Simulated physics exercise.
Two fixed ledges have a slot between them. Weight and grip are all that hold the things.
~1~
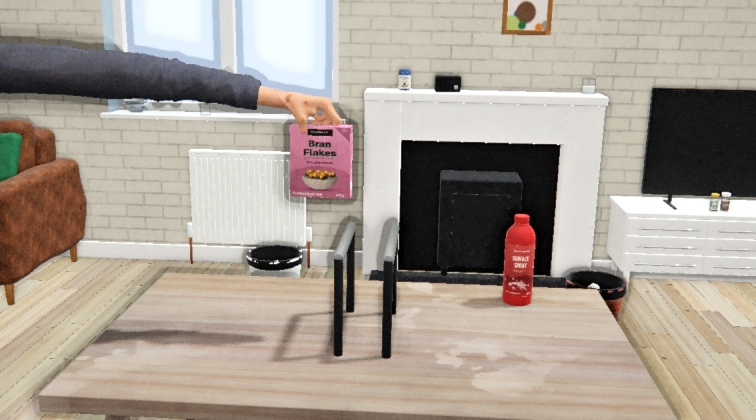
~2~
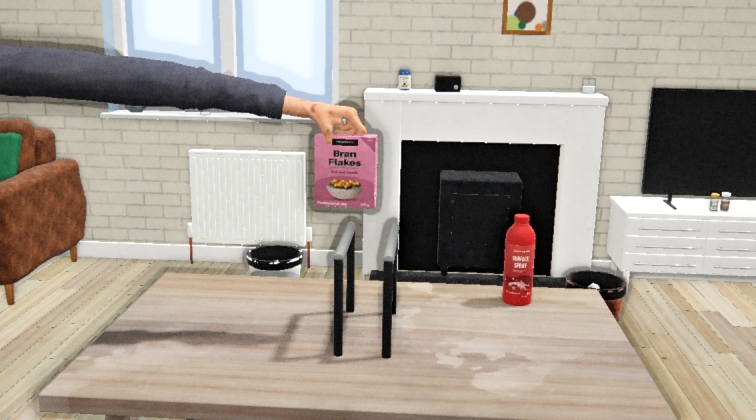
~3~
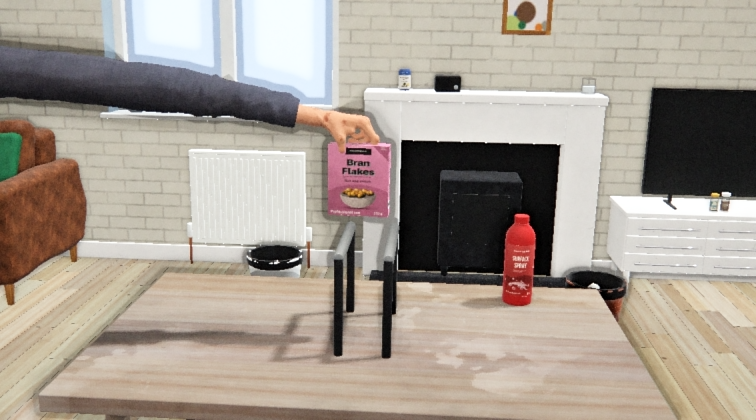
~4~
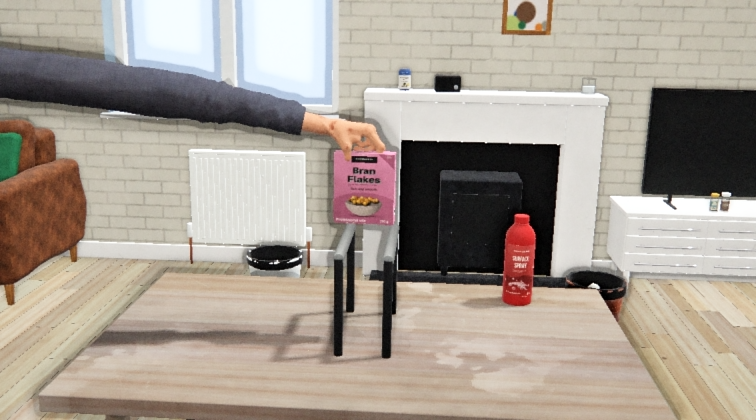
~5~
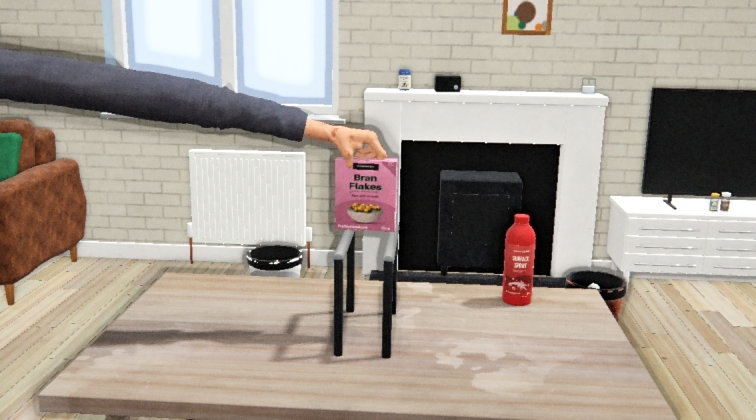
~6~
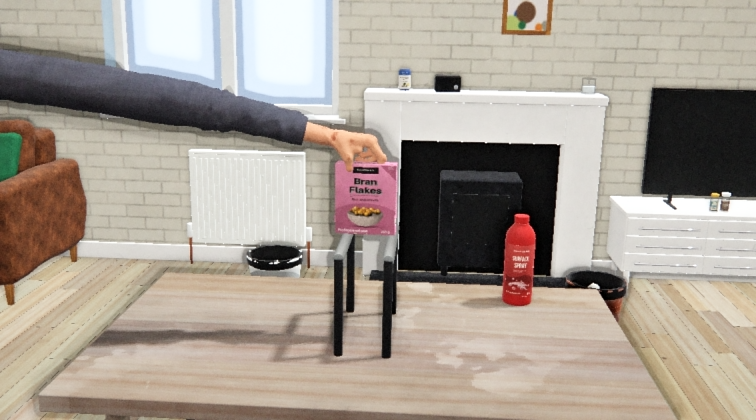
In this clip, a hand carries a pink Bran Flakes packet rightward and slightly down to the gap between two dark-legged rails on a wooden table, then holds it nearly still there, while a red bottle stands unmoved at right.
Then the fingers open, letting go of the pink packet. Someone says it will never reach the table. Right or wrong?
Right.
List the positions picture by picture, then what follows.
In the first picture, on its way; pink packet (321, 161); red bottle (519, 259).
In the second picture, on its way; pink packet (346, 171); red bottle (519, 259).
In the third picture, on its way; pink packet (359, 180); red bottle (519, 259).
In the fourth picture, on its way; pink packet (365, 187); red bottle (519, 259).
In the fifth picture, on its way; pink packet (366, 194); red bottle (519, 259).
In the sixth picture, held still over the gap; pink packet (366, 198); red bottle (519, 259).
Then, 0.20 s later than the last frame, all is still.
Then, 0.40 s later than the last frame, pink packet resting near (366, 203).
When it is over, both as before. End places, in pixels of the last picture, pink packet near (366, 203). The packet is caught.
